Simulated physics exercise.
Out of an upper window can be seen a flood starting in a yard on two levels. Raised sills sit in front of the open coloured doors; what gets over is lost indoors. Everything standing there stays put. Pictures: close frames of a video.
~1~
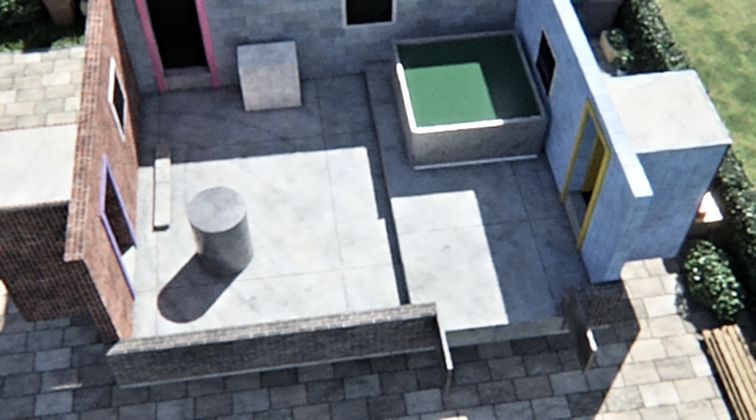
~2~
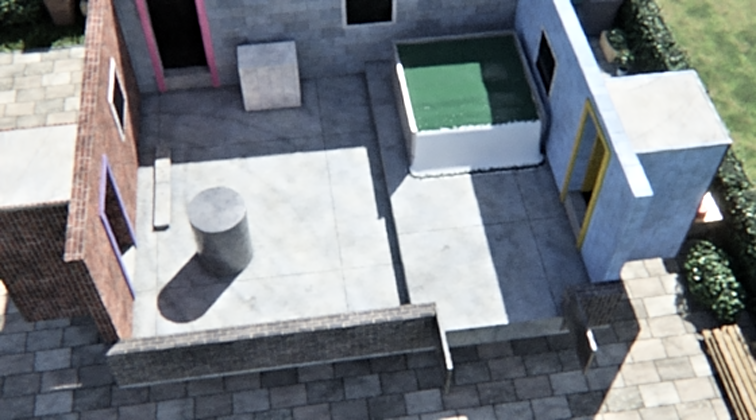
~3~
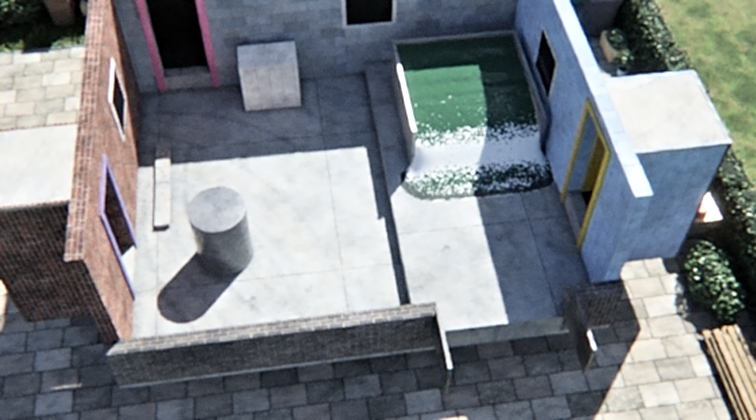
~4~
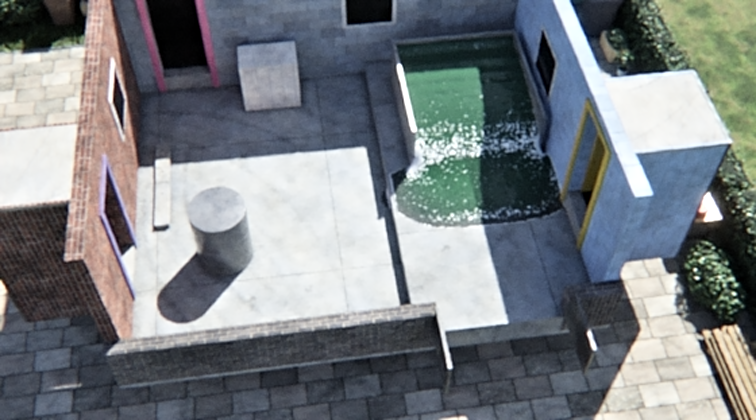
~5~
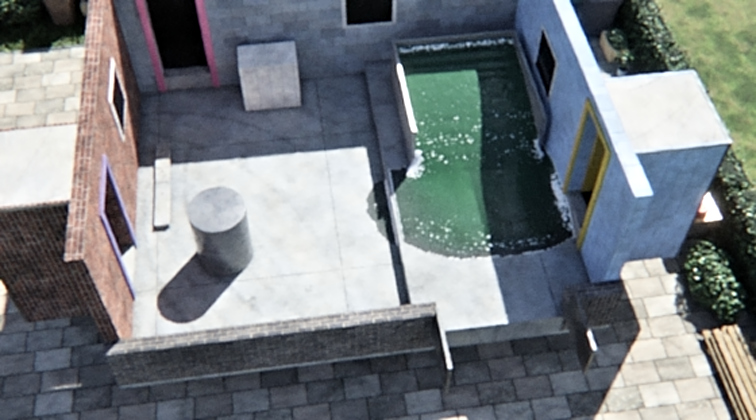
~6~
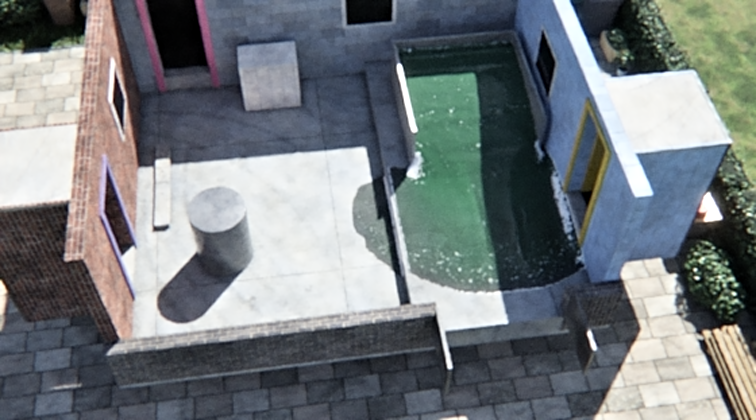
Green water pours from the tank's open front and spreads across the yard toward the viewer.
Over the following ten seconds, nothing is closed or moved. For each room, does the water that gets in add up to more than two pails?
Blue door: No, two pails at most; pink door: No, two pails at most; yellow door: No, two pails at most.
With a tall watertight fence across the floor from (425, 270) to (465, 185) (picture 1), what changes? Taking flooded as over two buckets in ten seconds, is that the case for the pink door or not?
The pink door falls short.
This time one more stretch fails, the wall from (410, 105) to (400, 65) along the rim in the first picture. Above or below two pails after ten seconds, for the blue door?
Result for the blue door: It ends up above.
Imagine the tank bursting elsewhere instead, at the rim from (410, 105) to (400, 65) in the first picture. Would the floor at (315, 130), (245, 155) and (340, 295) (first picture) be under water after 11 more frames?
Listed order gives sopping; sopping; left alone.
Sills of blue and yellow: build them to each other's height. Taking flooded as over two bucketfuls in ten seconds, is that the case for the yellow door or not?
That way the yellow one breaks the limit.
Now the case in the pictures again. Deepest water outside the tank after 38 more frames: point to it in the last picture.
Check roughly (145, 361).
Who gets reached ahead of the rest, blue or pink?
That would be the one in blue.
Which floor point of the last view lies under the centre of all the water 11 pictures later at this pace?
My pick is pixel (475, 192).
A moment on, water covers 35 % of the floor; the blue door not reached, the pink door not reached, the yellow door wet at the sill, nothing in.
Next, water covers 40 % of the floor; the blue door not reached, the pink door not reached, the yellow door wet at the sill, nothing in.
Then, water covers 45 % of the floor; the blue door wet at the sill, nothing in, the pink door not reached, the yellow door wet at the sill, nothing in.
Later, water covers 70 % of the floor; the blue door under two buckets in, the pink door not reached, the yellow door wet at the sill, nothing in.
In the end, water covers 90 % of the floor; the blue door under two buckets in, the pink door wet at the sill, nothing in, the yellow door wet at the sill, nothing in.
